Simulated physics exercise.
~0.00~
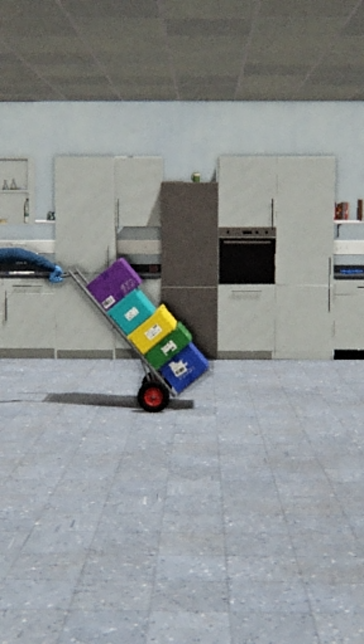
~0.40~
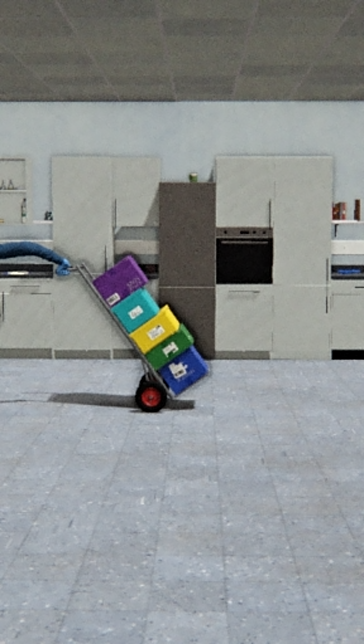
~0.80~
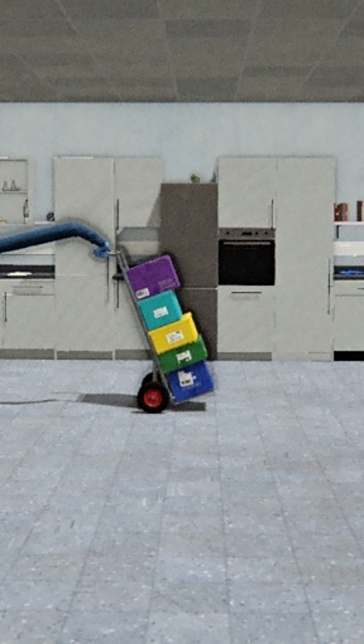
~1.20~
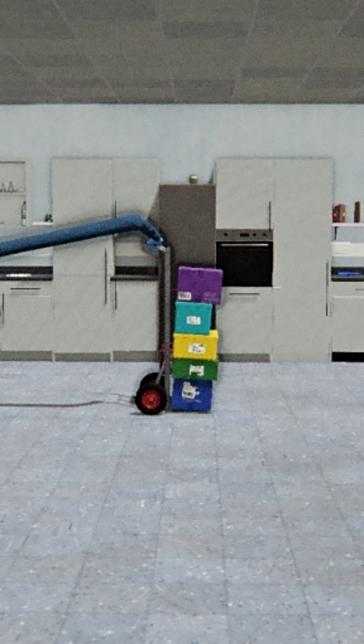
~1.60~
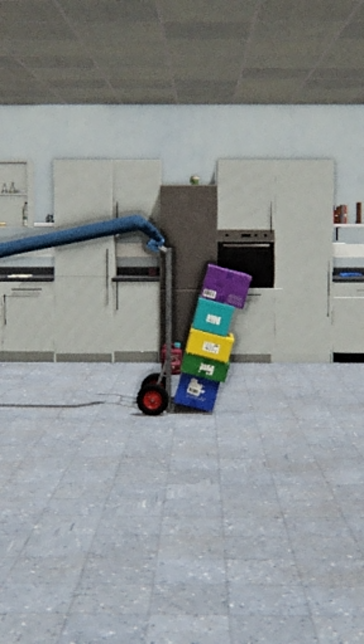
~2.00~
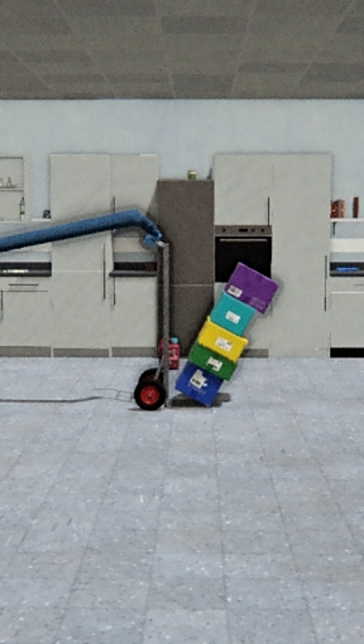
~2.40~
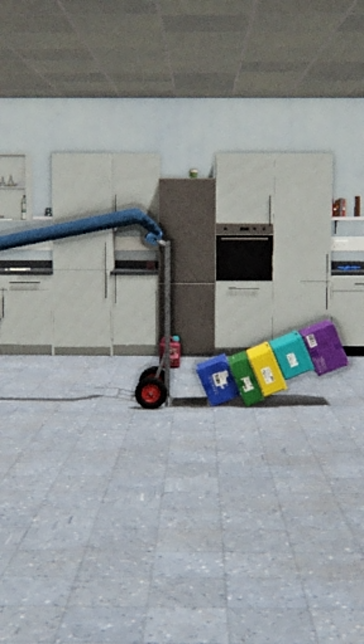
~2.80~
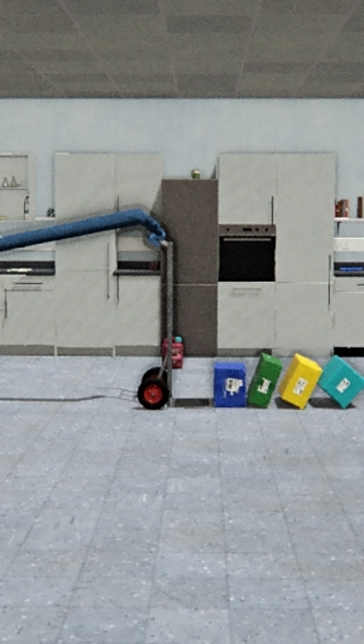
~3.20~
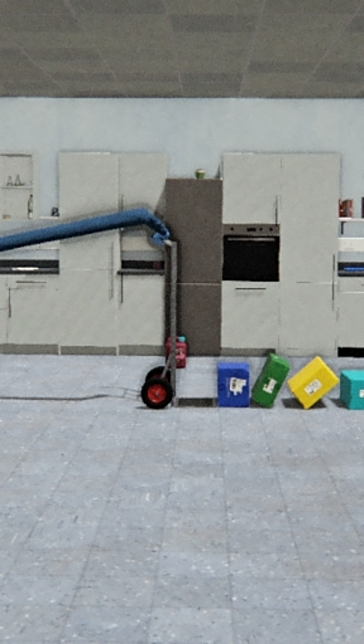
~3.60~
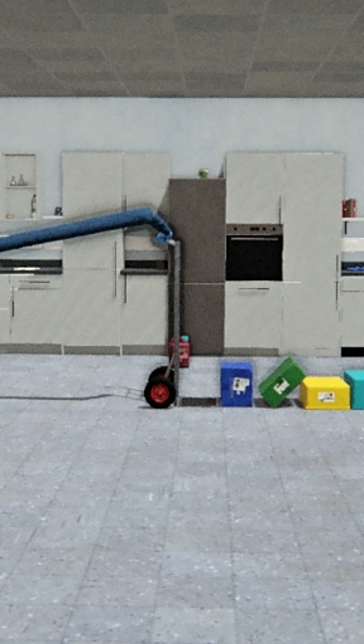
Blue robotic arm tipping a loaded hand truck upright in a kitchen, its five stacked colourful boxes toppling rightward across the floor.
